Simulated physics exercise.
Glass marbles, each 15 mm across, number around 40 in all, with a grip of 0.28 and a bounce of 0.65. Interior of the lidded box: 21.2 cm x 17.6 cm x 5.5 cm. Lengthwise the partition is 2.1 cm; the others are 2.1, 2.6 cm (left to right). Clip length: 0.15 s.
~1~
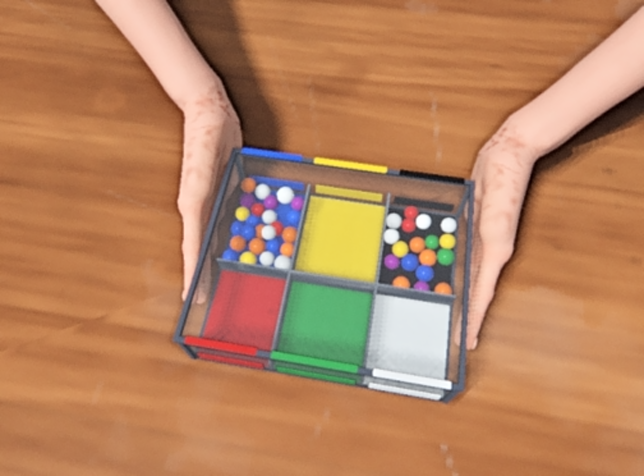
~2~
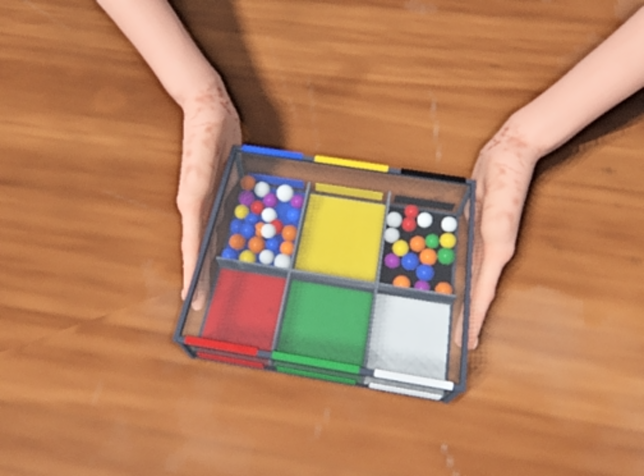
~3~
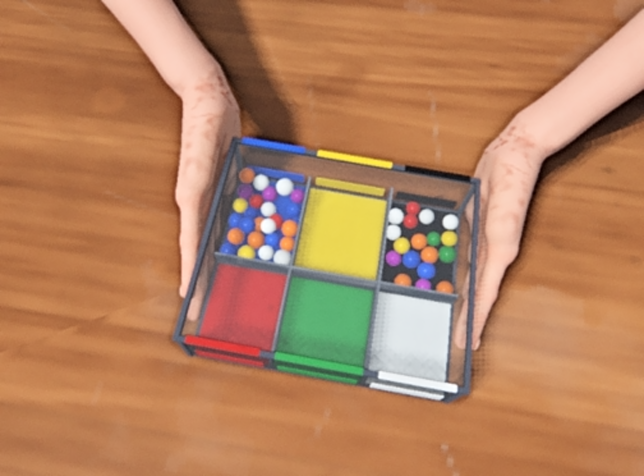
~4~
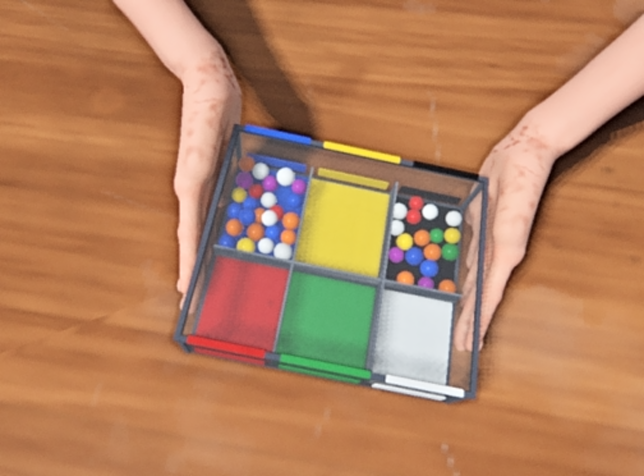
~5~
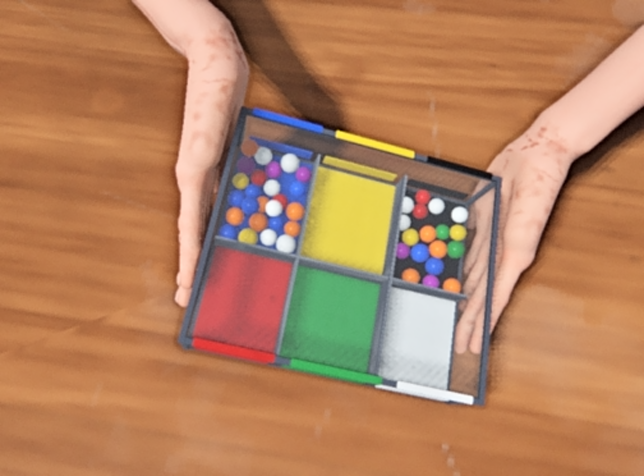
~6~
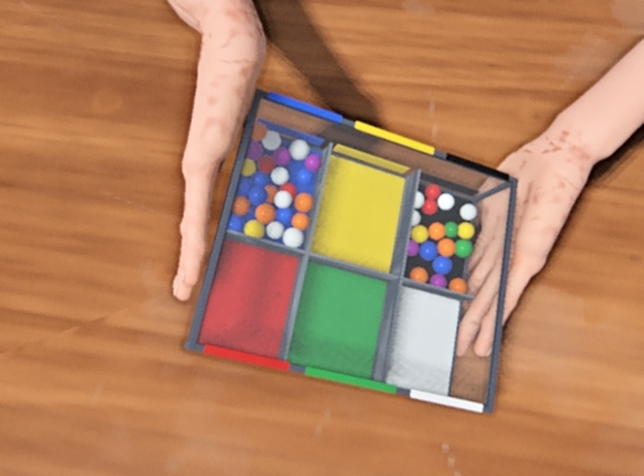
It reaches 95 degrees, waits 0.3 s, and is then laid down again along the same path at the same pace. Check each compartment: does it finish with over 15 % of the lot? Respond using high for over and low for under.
Red low, blue low, green low, yellow low, white high, black low.
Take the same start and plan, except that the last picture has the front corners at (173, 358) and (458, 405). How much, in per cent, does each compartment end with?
Each compartment ends with this per cent: Red 45, blue 0, green 30, yellow 0, white 30 and black 0.
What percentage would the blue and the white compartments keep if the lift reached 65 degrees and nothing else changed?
Shares after the change: Blue 5, white 40, per cent.
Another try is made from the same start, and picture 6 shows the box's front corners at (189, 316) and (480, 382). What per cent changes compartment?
About 65 %.
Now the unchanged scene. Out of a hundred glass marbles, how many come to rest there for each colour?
Red: 0 %, blue: 0 %, green: 5 %, yellow: 0 %, white: 85 %, black: 10 %.
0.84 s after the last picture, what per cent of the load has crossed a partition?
Around 95 percent.
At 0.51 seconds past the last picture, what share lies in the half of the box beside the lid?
I'd say around 60 percent of the pieces.
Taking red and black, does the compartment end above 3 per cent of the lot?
For red, it does not; for black, it does.
Then, 0.51 s after the last picture, tilt 95 degrees; blue 5 %, green 15 %, yellow 10 %, white 50 %, black 20 %.
Then, 0.84 s after the last picture, tilt 58 degrees; green 5 %, white 90 %, black 5 %.
Then, 1.29 s after the last picture, tilt 0 degrees; green 5 %, white 85 %, black 10 %.
In the end, red 0 %, blue 0 %, green 5 %, yellow 0 %, white 85 %, black 10 %.
